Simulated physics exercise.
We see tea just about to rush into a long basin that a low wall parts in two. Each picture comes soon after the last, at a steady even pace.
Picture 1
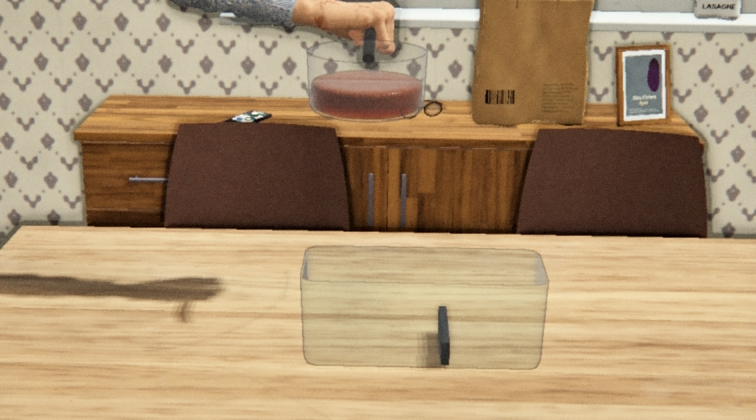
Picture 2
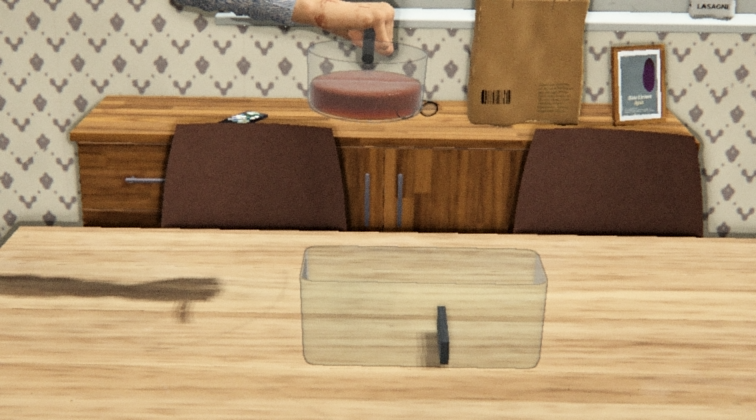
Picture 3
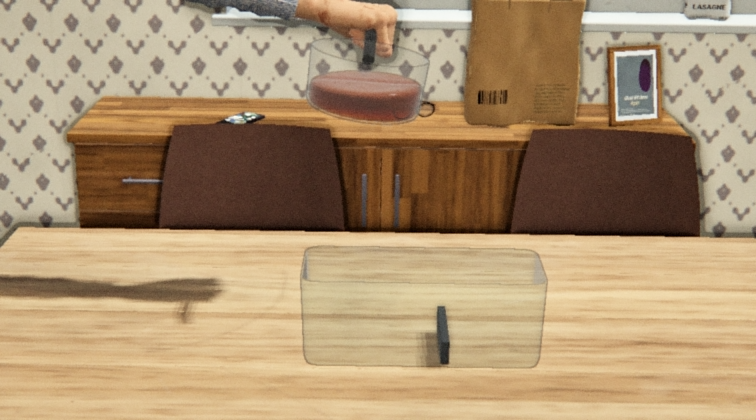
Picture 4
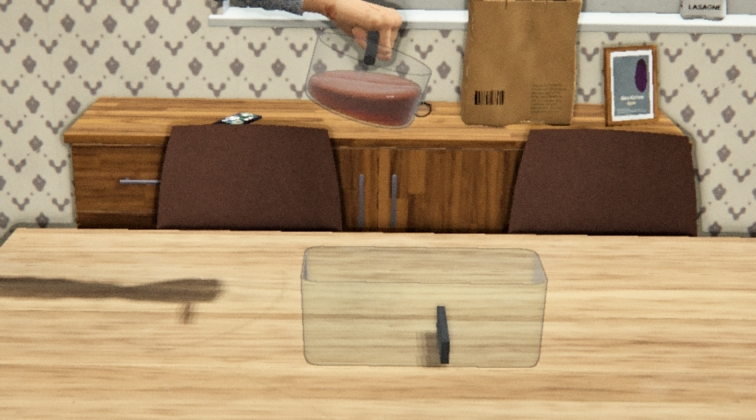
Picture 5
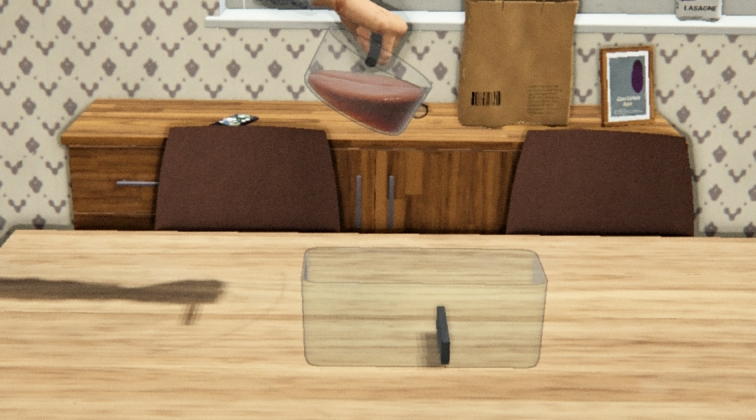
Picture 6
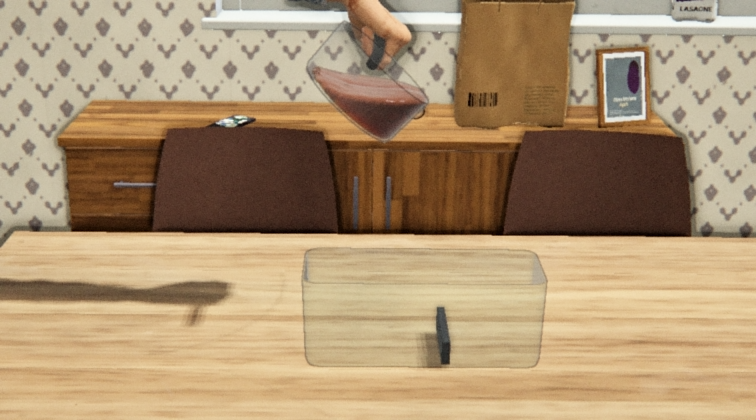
In a dining room, a hand steadily tilts a clear container of reddish liquid rightward.
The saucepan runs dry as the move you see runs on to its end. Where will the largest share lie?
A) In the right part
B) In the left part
In the right part (A).
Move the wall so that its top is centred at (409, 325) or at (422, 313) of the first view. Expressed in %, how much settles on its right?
The first placement gives around 80 percent, the second 85 percent.
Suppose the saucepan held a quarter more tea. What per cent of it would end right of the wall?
Roughly 60 in a hundred.
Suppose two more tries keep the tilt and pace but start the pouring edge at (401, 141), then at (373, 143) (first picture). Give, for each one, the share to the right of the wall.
First about 20, then 15 per cent.
A moment on, the tilt is 99° and 26 per cent is still to pour, 0 is left of the wall and 8 right of it.
Next, the tilt is 105° and 8 per cent is still to pour, 16 is left of the wall and 60 right of it.
Then the tilt is 105° and 1 per cent is still to pour, 27 is left of the wall and 62 right of it.
Later the tilt is 105° and 0 per cent is still to pour, 30 is left of the wall and 66 right of it.
In the end 31 per cent lies left of the wall, 65 right of it and 4 outside.
